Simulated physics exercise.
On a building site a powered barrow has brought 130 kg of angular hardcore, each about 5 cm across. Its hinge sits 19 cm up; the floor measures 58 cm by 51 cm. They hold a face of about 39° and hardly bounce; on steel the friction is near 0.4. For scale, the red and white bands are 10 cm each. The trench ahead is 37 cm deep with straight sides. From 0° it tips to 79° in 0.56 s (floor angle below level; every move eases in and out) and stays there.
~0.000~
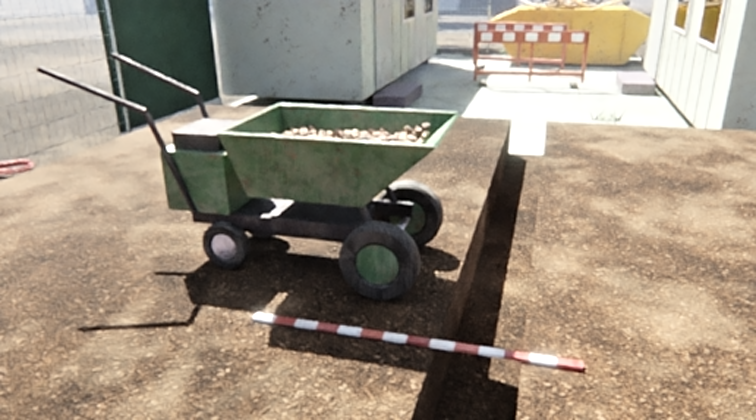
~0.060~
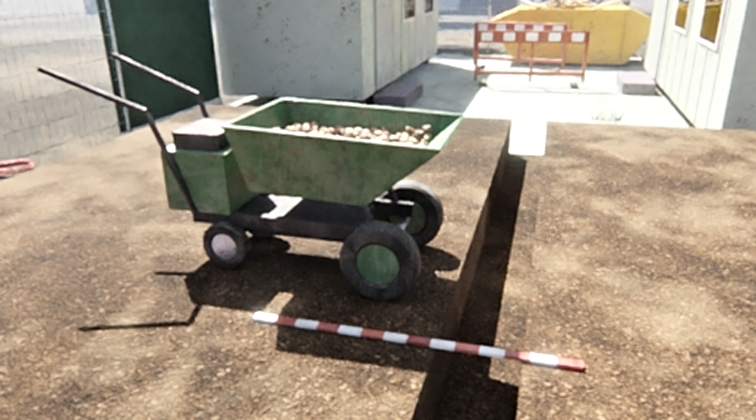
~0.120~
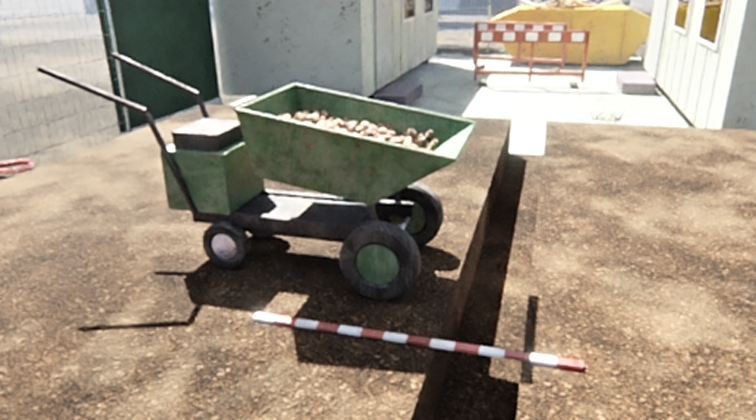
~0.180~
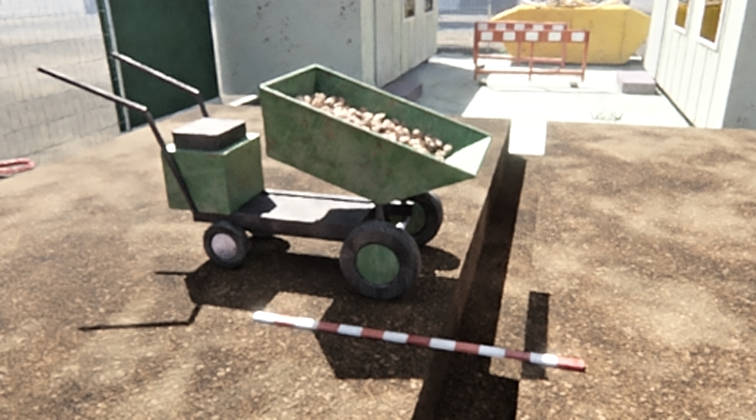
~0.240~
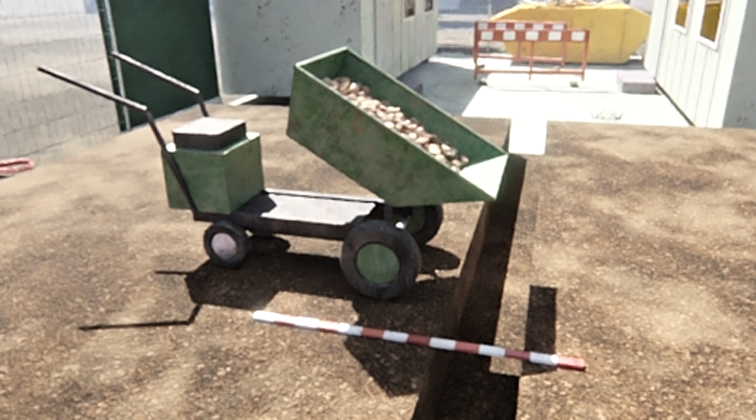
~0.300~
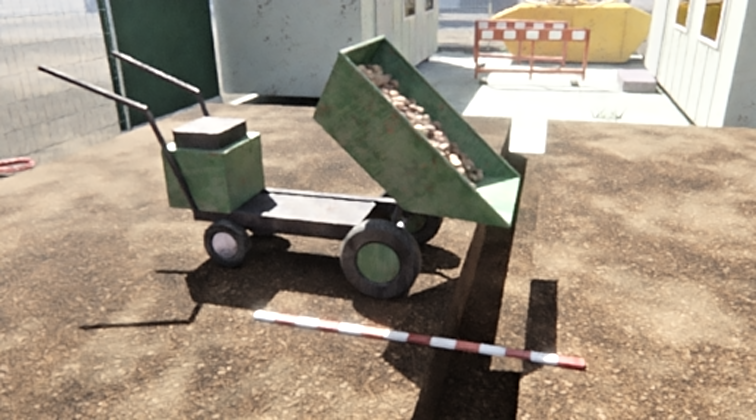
At first, a green skip full of small brown stones sits level on a wheeled barrow beside a narrow trench. The skip's left end then lifts steadily, uncovering the flat frame beneath, until the skip slants steeply down to the right with stones inside, while the barrow's wheels stay put.
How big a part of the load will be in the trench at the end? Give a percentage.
Roughly 4 per cent ends in the trench.
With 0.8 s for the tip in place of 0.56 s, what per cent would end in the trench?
In that case some 10 per cent.
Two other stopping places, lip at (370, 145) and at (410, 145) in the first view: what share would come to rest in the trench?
About 75 and 45 per cent.
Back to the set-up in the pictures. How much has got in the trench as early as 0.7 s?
About 5 per cent by then.
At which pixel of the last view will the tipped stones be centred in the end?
Their middle is at about (619, 291).
After 0.4 s the floor is at 67°; 100 % in the tray; the foremost stones are at (500, 234).
After 0.7 s the floor is at 79°; 61 % in the tray, 3 % in the trench, 37 % past the trench; the foremost stones are at (605, 295).
After 1.0 s the floor is at 79°; 22 % in the tray, 4 % in the trench, 74 % past the trench; the foremost stones are past the picture's edge.
After 3.0 s the floor is at 79°; 22 % in the tray, 4 % in the trench, 74 % past the trench; the foremost stones are past the picture's edge.
